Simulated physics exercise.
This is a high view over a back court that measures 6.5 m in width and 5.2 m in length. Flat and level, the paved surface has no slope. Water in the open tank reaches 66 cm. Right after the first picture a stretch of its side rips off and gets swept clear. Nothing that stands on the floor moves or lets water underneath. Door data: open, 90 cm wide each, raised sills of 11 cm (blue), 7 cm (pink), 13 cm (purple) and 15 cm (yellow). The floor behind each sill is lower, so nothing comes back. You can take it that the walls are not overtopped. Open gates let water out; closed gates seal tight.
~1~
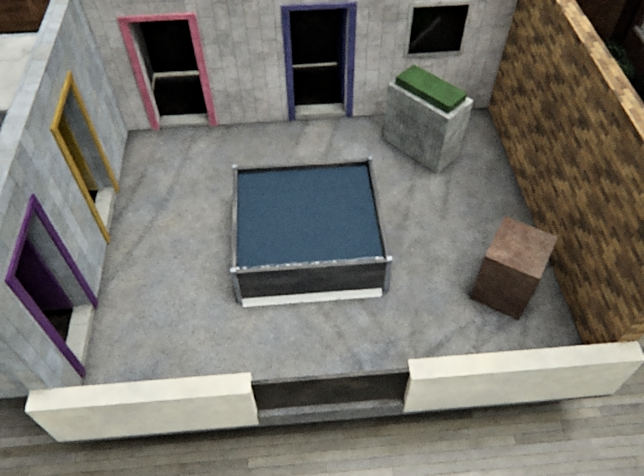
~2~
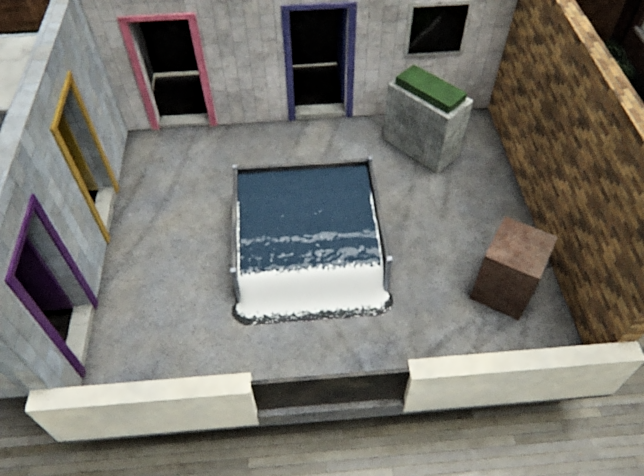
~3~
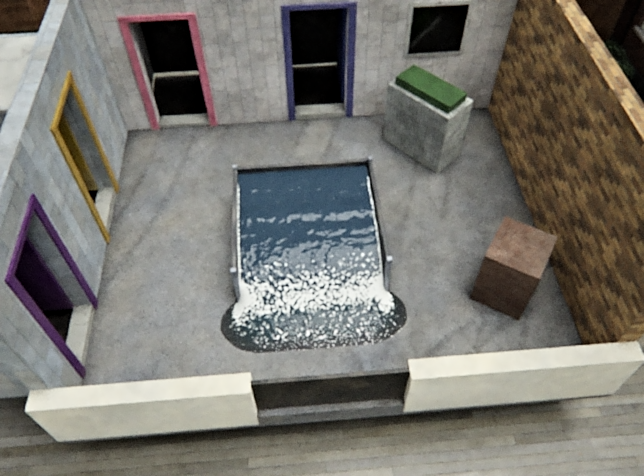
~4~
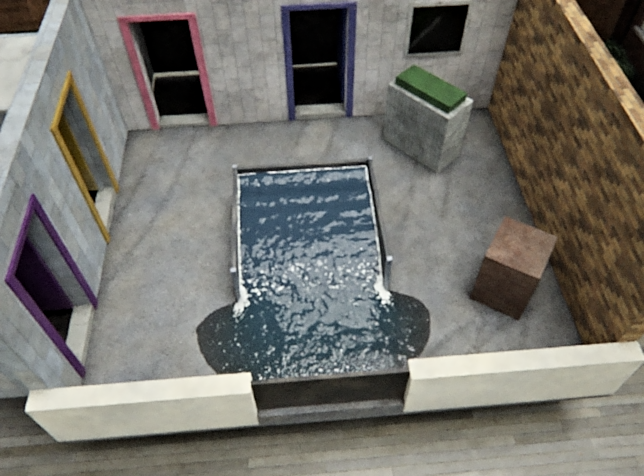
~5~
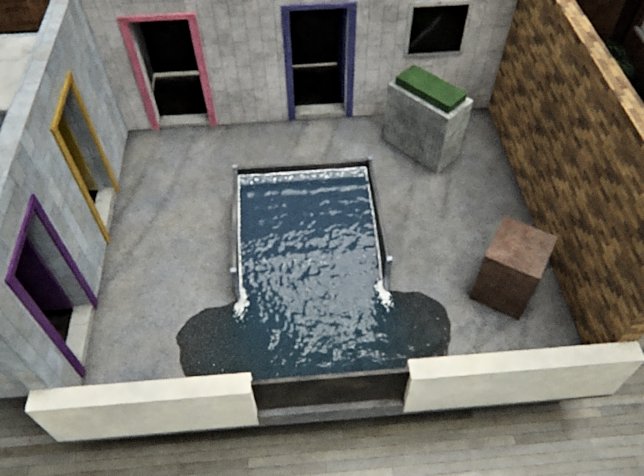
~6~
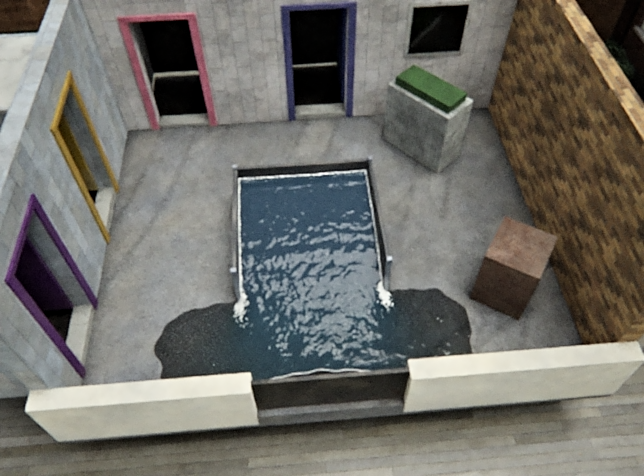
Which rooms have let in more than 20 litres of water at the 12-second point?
The room behind the blue door is at or below 20 litres; the room behind the pink door is above 20 litres; the room behind the purple door is above 20 litres; the room behind the yellow door is at or below 20 litres.
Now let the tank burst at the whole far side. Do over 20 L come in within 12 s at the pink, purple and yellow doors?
Then: Pink beyond it, purple short of it, yellow short of it.
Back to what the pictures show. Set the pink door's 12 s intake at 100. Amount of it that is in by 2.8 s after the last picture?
0 per cent, roughly.
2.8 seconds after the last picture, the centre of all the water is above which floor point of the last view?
Centre: Roughly (317, 303) px.
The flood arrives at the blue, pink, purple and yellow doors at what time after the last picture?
Door times: Blue 4.5 s / pink 3.0 s / purple 1.0 s / yellow 1.8 s.
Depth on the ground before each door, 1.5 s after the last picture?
Measured in centimetres, the blue door gives 0, the pink door 0, the purple door 25 and the yellow door 0.
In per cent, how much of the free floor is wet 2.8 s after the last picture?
Some 65 per cent of it.
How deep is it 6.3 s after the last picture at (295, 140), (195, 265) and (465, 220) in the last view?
Taking the spots in order: 8 cm, 4 cm, 3 cm.
Then, 0.7 s after the last picture water covers 20 % of the floor and is deepest (47 cm) near (312, 379); blue door not reached, pink door not reached, purple door not reached, yellow door not reached.
Then, 1.5 s after the last picture water covers 35 % of the floor and is deepest (40 cm) near (77, 413); blue door not reached, pink door not reached, purple door 25 cm at the sill, 8 L in, yellow door not reached.
Then, 2.8 s after the last picture water covers 65 % of the floor and is deepest (28 cm) near (550, 287); blue door not reached, pink door not reached, purple door 22 cm at the sill, 72 L in, yellow door 7 cm at the sill, 0 L in.
Then, 6.3 s after the last picture water covers 100 % of the floor and is deepest (15 cm) near (368, 147); blue door 9 cm at the sill, 1 L in, pink door 10 cm at the sill, 54 L in, purple door 7 cm at the sill, 94 L in, yellow door 4 cm at the sill, 0 L in.
Then, 11.3 s after the last picture water covers 100 % of the floor and is deepest (10 cm) near (229, 230); blue door 7 cm at the sill, 3 L in, pink door 10 cm at the sill, 76 L in, purple door 5 cm at the sill, 94 L in, yellow door 9 cm at the sill, 0 L in.
